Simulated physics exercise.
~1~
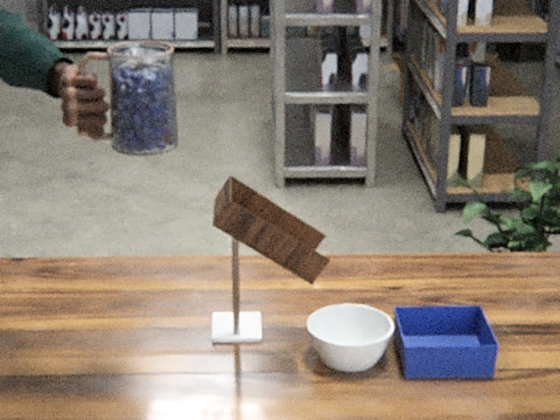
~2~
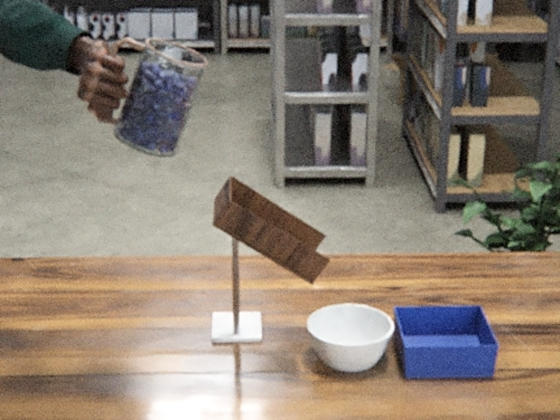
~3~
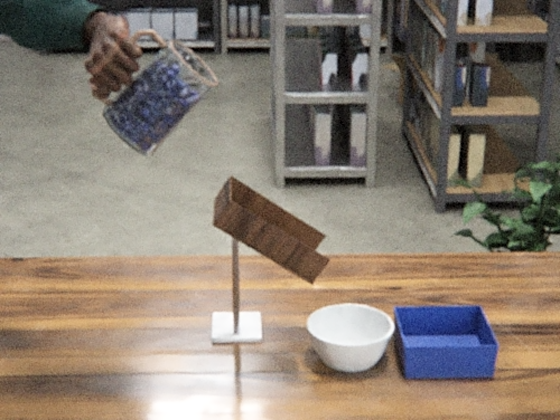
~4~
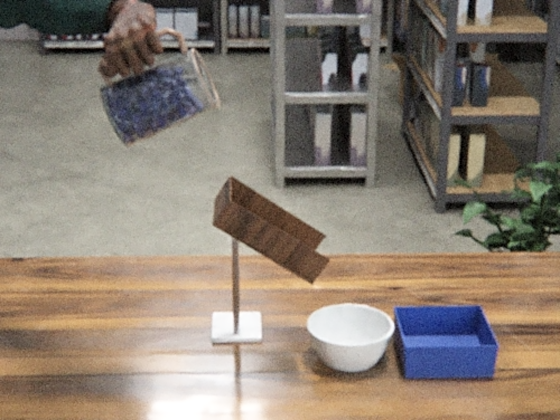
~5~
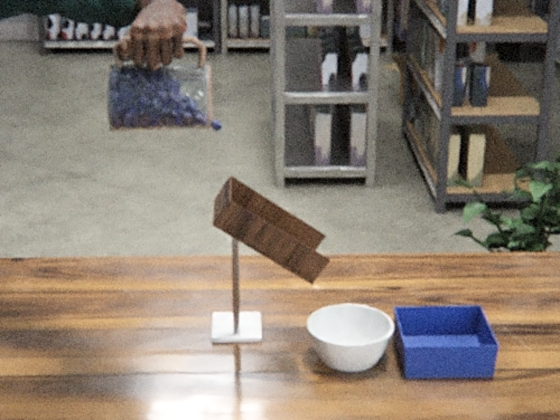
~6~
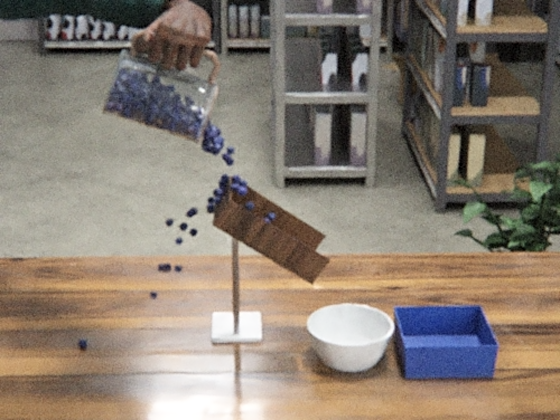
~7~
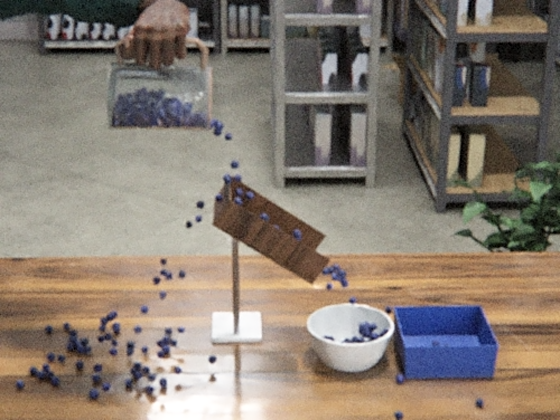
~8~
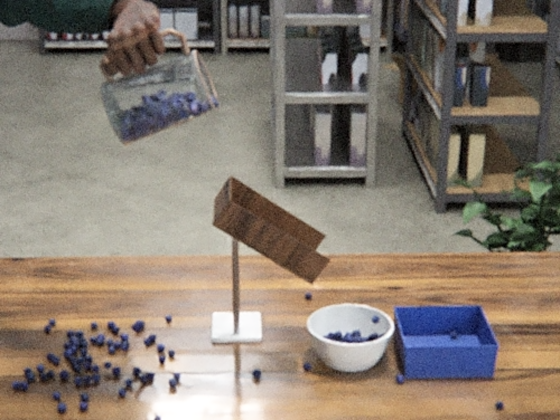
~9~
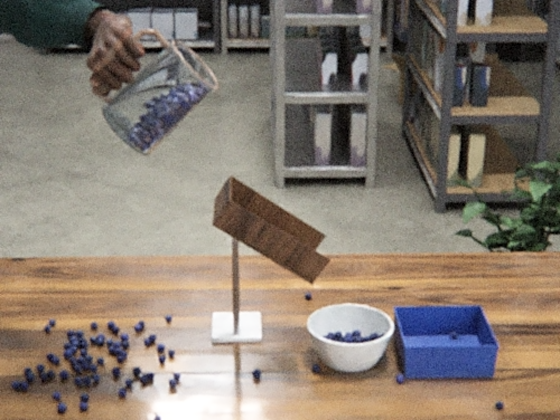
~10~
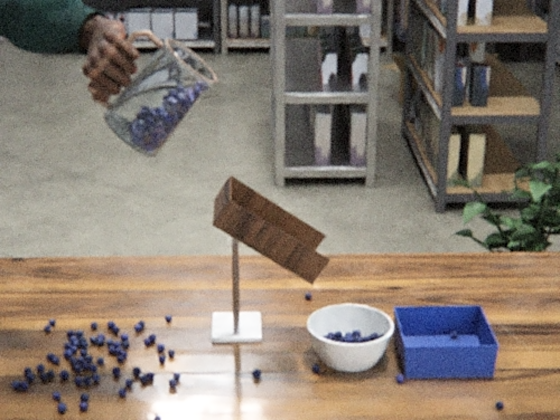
We see a hand tip a clear jug of blueberries over a sloped wooden chute, some rolling into a white bowl and many scattering across the table, none settling in the blue tin, before the hand tilts the jug back, still partly full.
